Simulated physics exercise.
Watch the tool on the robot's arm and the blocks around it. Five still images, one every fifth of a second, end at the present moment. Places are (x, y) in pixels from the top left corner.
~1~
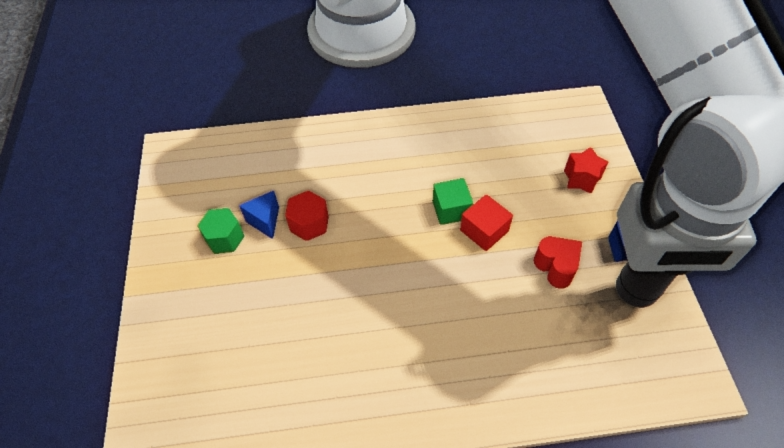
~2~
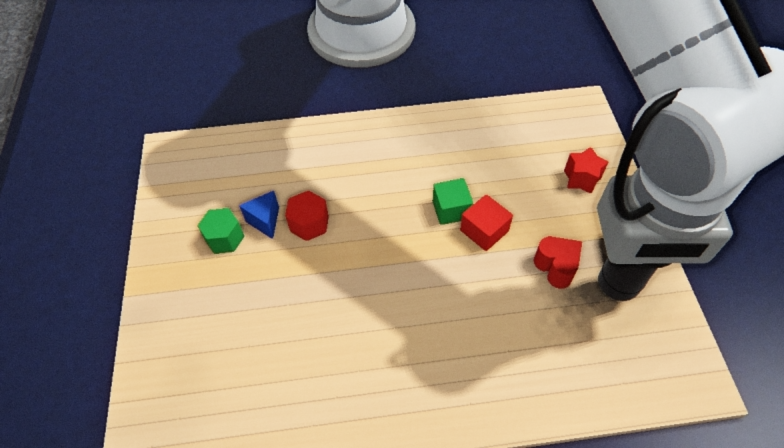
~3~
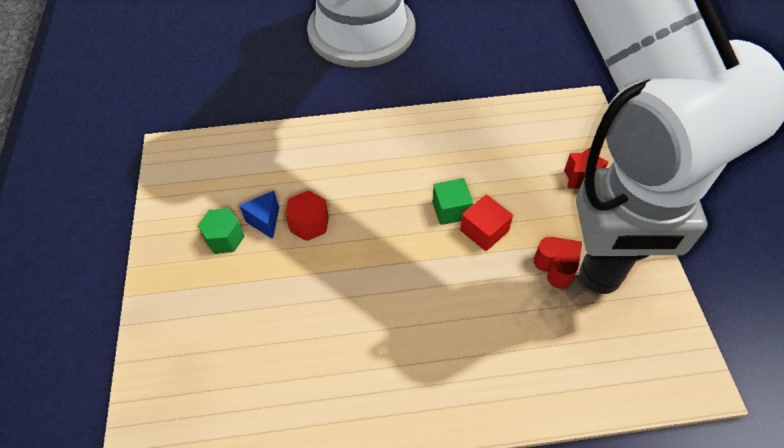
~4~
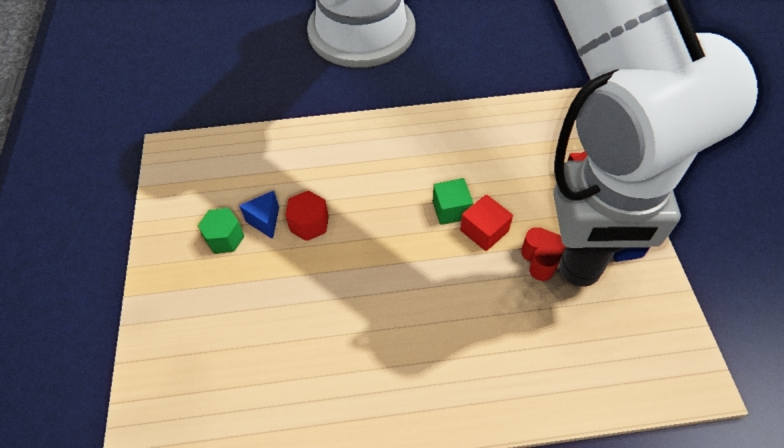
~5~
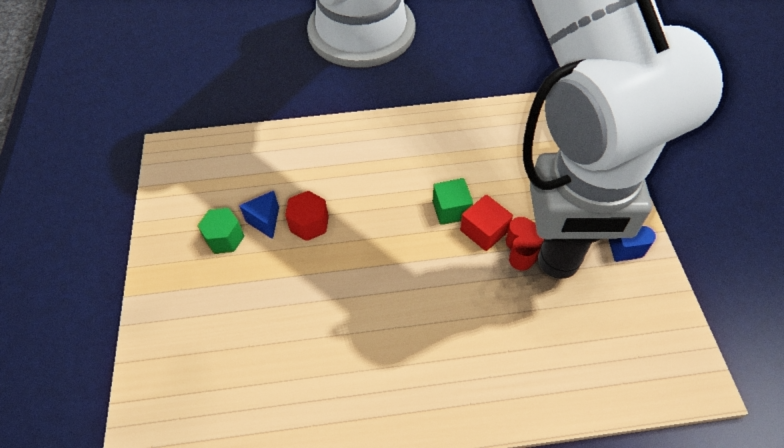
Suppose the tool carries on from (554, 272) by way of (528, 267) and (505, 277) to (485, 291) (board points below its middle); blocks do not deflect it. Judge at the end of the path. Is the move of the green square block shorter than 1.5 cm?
Yes, it checks out.
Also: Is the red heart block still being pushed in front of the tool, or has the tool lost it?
The tool has lost it.
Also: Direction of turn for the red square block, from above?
It spins against the clock.
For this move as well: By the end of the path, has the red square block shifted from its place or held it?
The block in question is displaced by the end.
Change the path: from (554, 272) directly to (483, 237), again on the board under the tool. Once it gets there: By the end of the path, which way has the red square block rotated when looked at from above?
Its spin: Anticlockwise.
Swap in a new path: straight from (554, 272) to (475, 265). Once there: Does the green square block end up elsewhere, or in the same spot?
The block moves away from its spot.
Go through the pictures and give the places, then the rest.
In the first picture, tool tip at (636, 289); block tops, green square block at (453, 193); red square block at (488, 214); red heart block at (563, 253); blue heart block hidden.
In the second picture, tool at (619, 283); blocks unchanged.
In the third picture, tool at (600, 276); blocks unchanged.
In the fourth picture, tool at (580, 269); red heart block at (547, 245).
In the fifth picture, tool at (558, 262); green square block at (453, 193); red square block at (488, 214); red heart block at (529, 235); blue heart block partly hidden.
The first path, step by step. Halfway along, tool at (519, 260); green square block at (444, 189); red square block at (480, 206), turned 30° anticlockwise; red heart block at (513, 221), turned 20° clockwise.
At the end, tool at (488, 281); green square block at (444, 189); red square block at (480, 206), turned 30° anticlockwise; red heart block at (513, 221), turned 20° clockwise; blue heart block in place.
